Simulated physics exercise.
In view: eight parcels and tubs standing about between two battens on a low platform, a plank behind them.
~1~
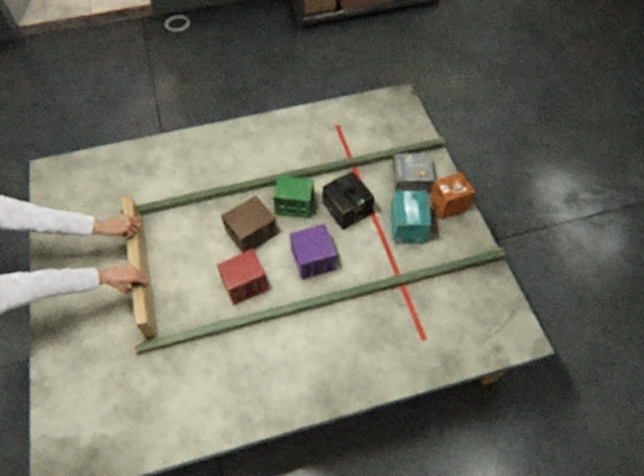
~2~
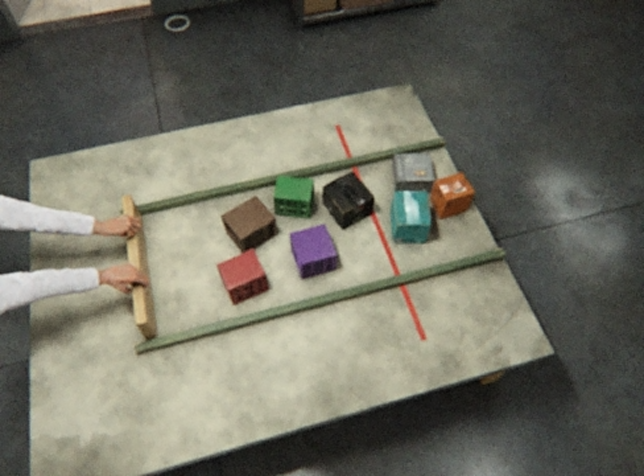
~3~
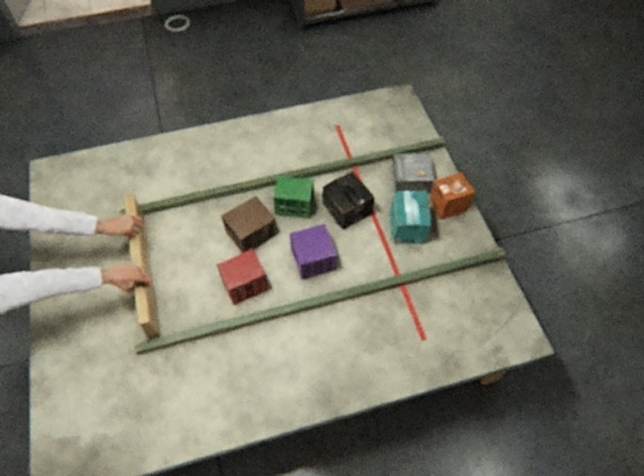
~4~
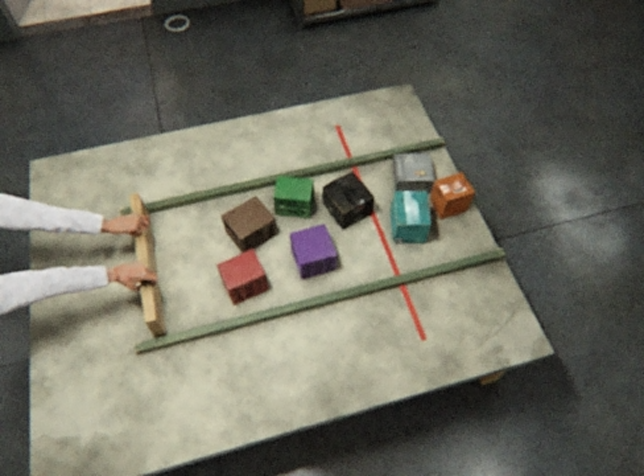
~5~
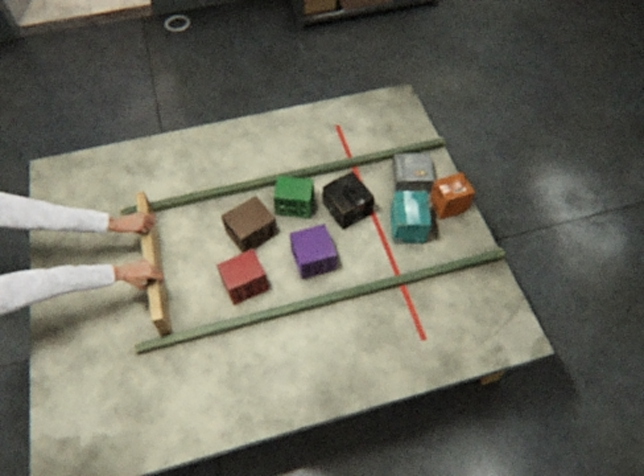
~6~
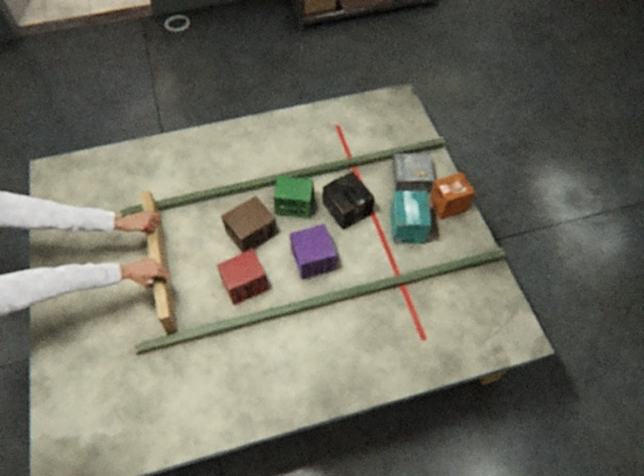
We see eight coloured boxes and crates between two green battens on a low platform crossed by red tape. Two hands hold a plank still at the left, then slide it slightly rightward, while the boxes stay in place.
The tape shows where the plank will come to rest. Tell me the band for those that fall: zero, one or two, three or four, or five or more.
Outcome: The number that fall off is one or two.
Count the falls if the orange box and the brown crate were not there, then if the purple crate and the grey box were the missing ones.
0 in the first case, 0 in the second.
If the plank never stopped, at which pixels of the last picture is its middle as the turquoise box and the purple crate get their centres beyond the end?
About (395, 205), and (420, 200) for the other.
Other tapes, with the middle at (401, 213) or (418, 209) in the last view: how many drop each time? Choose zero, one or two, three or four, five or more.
For each place: Either three or four; three to four.
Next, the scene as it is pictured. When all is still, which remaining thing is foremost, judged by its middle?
That is the grey box.
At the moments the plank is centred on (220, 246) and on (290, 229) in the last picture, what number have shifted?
The counts are 1 and 5.
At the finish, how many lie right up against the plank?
3 of them.
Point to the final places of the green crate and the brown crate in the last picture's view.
First (372, 169), then (392, 200).
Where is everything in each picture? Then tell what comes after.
The first frame shows orange box (452, 196); grey box (412, 174); turquoise box (410, 218); plank (139, 265); tape (375, 219).
The second frame shows grey box (412, 174); purple crate (313, 252).
The third frame shows turquoise box (410, 218); brown crate (250, 225).
The fourth frame shows orange box (452, 196); green crate (294, 197).
The fifth frame shows grey box (412, 174); plank (153, 262).
The sixth frame shows orange box (452, 196); grey box (412, 174); turquoise box (410, 218); plank (159, 260); tape (375, 219).
A little later, none off yet; orange box at rest near (452, 196); grey box at rest near (412, 174); turquoise box at rest near (410, 218).
When it is over, the number that fall off is one or two; down, orange box.
